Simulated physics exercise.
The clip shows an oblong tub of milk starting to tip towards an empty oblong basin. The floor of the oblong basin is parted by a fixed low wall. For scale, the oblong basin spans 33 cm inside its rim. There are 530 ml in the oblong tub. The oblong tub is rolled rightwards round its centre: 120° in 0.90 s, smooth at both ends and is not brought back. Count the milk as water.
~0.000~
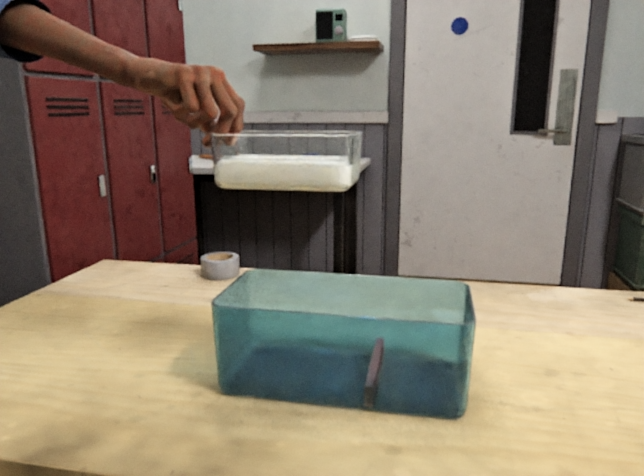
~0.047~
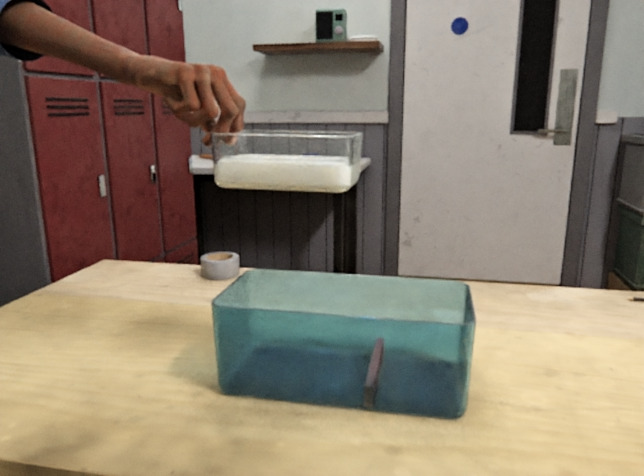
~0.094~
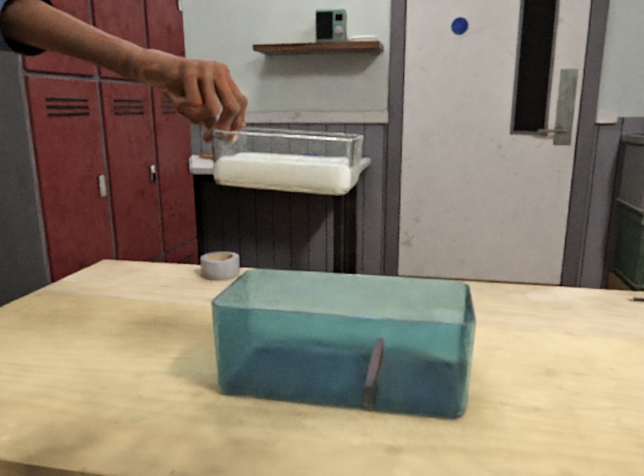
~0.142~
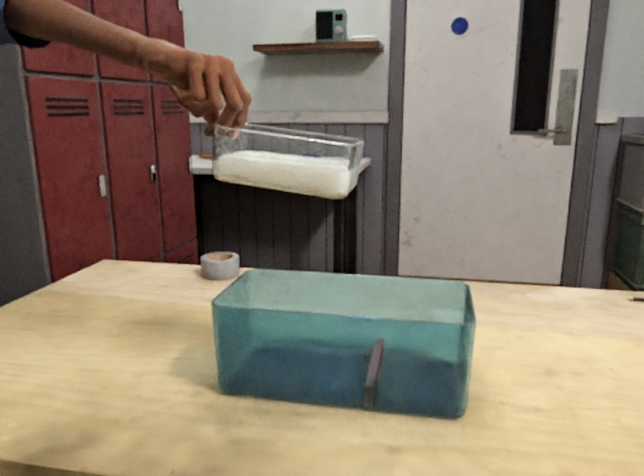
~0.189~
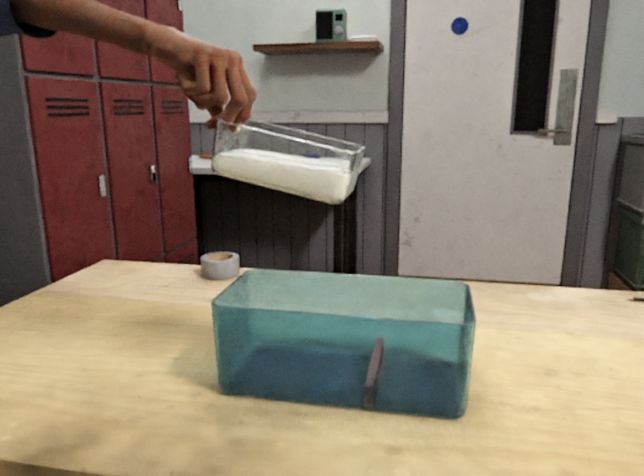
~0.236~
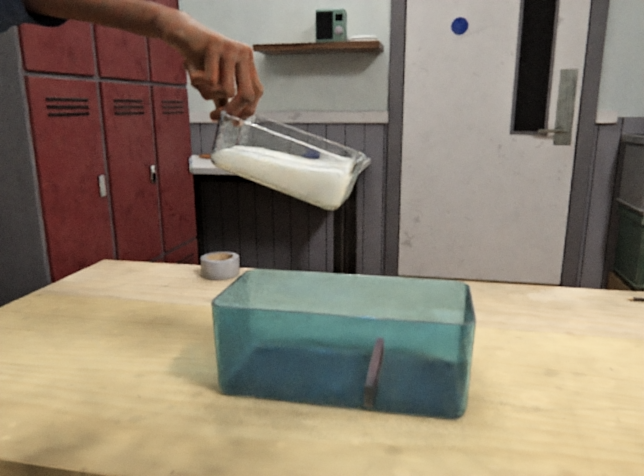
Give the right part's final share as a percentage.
Roughly 55 per cent is past the wall.
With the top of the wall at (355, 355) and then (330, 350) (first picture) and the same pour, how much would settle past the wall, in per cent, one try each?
In turn about 70 and 80 per cent.
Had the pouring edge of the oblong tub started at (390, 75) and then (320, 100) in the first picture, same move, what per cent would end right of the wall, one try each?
In turn about 60 and 30 per cent.
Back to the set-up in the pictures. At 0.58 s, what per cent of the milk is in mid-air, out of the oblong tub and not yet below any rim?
Near 58 in a hundred.
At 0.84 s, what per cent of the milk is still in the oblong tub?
About 2 per cent.
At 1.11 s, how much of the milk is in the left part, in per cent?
Near 42 in a hundred.
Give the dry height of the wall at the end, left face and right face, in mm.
Left about 22 mm, right about 12 mm.
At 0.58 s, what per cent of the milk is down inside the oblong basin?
Some 24 per cent.
After 0.58 s the tilt is 87° and 17 per cent is still to pour, 0 is left of the wall and 24 right of it.
After 0.84 s the tilt is 119° and 2 per cent is still to pour, 34 is left of the wall and 57 right of it.
After 1.11 s the tilt is 120° and 0 per cent is still to pour, 43 is left of the wall and 55 right of it.
After 1.40 s the tilt is 120° and 0 per cent is still to pour, 43 is left of the wall and 55 right of it.
In the end 43 per cent lies left of the wall, 55 right of it and 2 outside.
